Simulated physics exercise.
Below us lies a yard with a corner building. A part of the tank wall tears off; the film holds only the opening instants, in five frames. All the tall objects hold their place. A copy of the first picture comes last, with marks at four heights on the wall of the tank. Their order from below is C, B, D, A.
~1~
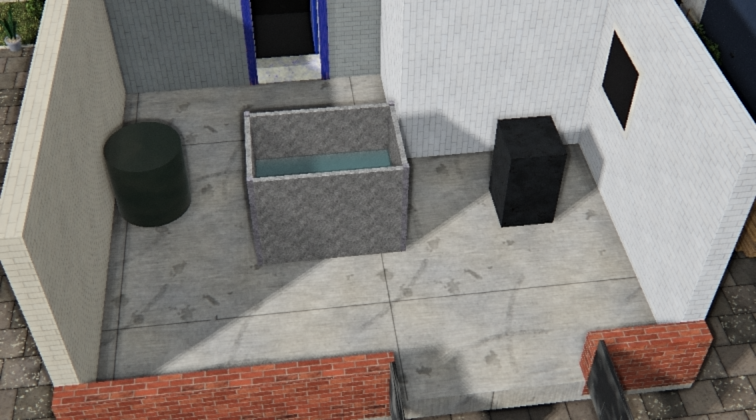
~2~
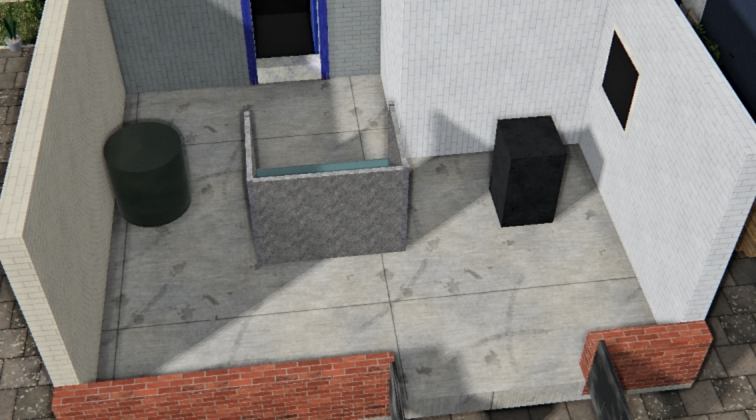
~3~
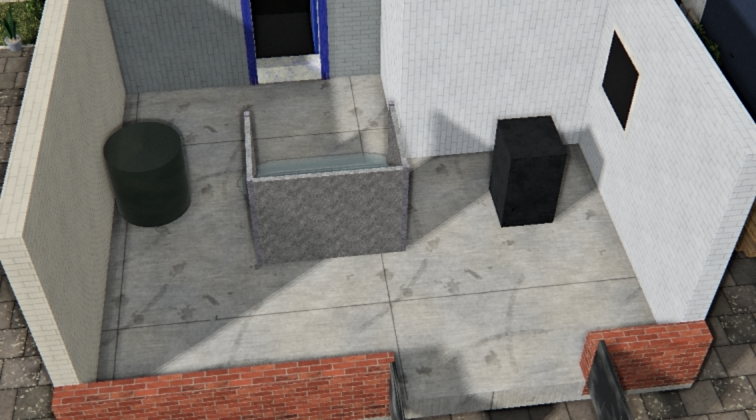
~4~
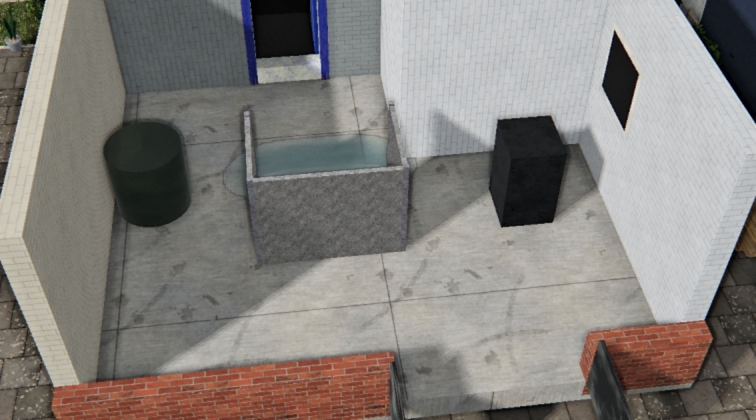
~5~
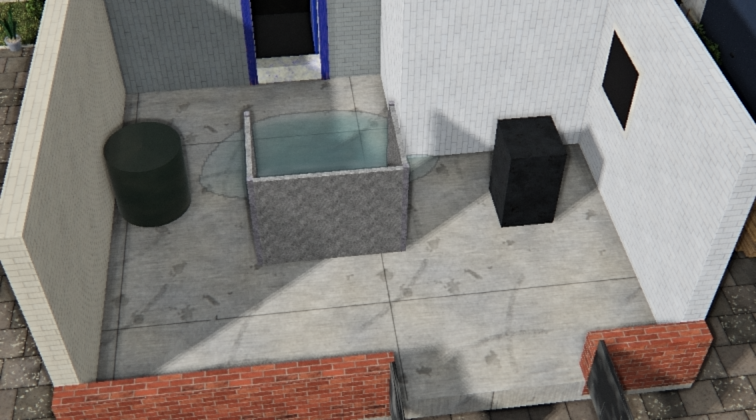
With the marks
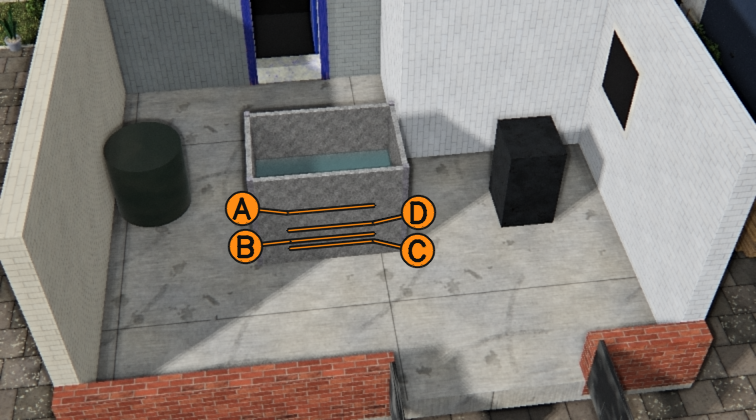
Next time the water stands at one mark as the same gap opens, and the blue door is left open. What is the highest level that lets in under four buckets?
Mark D just does it.
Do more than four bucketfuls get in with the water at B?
No.
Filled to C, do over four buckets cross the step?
No, that is safe.
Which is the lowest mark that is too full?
Here it is mark A.
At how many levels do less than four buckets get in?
Three of the four.
In orange, A at (330, 209); B at (331, 237); C at (332, 244); D at (331, 226); from the bottom up C, B, D, A.
With A, about 10 bucketfuls get in.
With B, nothing gets over.
With C, nothing gets over.
With D, a bucket or two gets in.
